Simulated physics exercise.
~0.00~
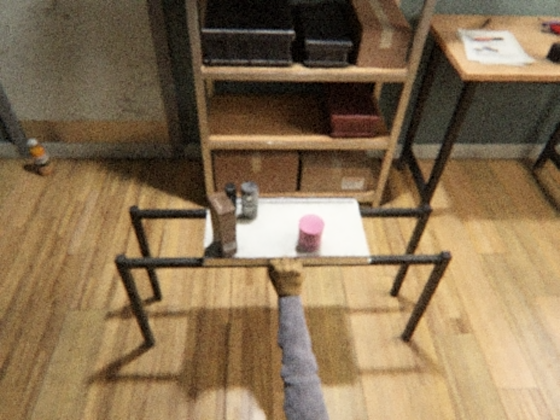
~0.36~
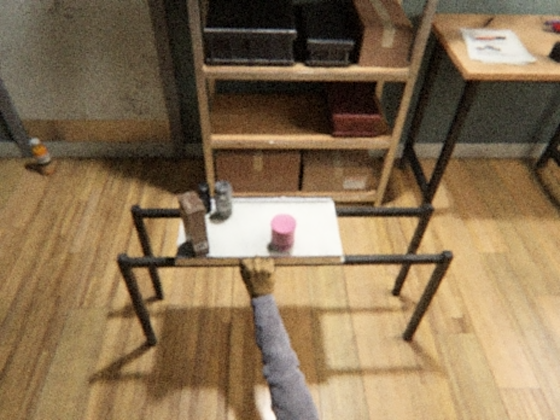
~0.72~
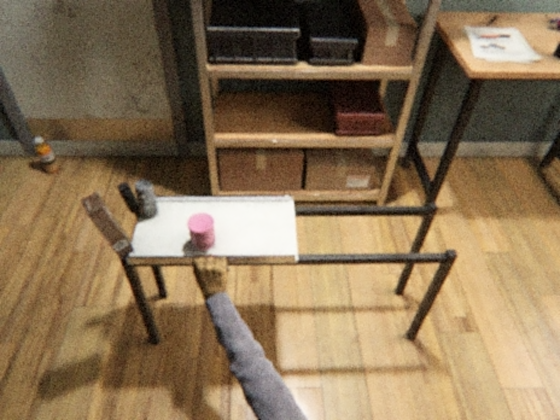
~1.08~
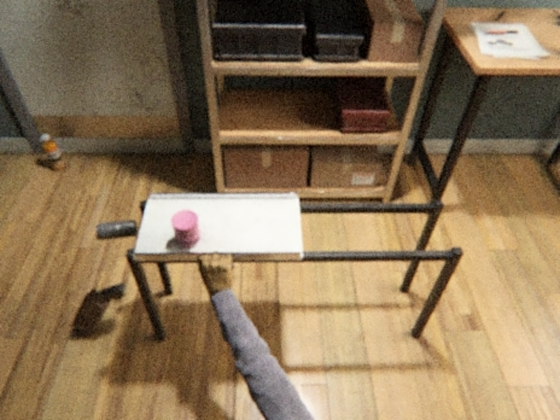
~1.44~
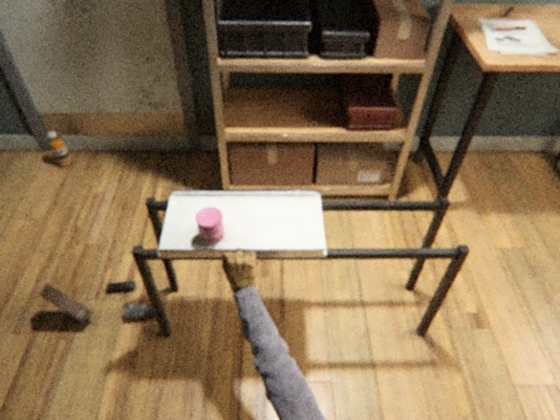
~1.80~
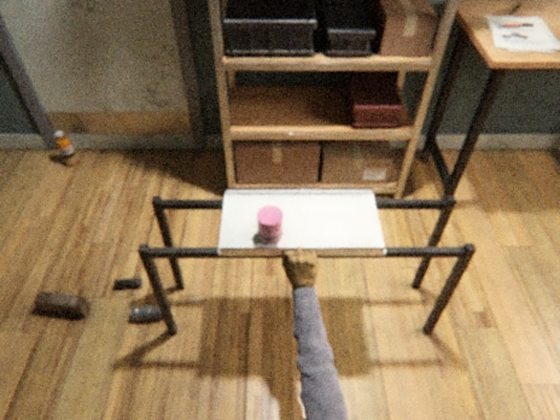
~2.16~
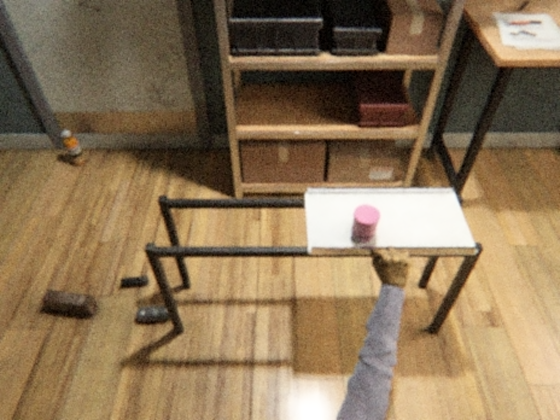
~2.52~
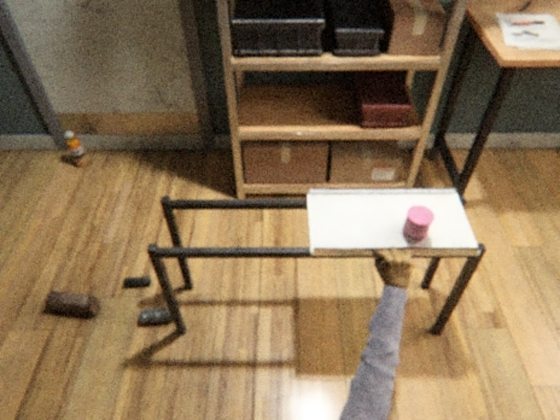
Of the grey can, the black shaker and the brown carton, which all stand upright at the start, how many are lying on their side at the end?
All three of them, the grey can, the black shaker and the brown carton, are lying on their side at the end.
At the start, a gloved hand holds the edge of a white tray on dark runners, with a brown carton, a grey can, a black shaker and a pink tin standing on it. The hand drives the tray left until it stops at the end of the runners. The carton, shaker and can tip and go off the left end, dropping to the floor, while the pink tin stays aboard. The hand then pushes the tray across to the right end, where the tin slides further right along it. Finally, the tin still stands on the tray and the other three lie on the floorboards.
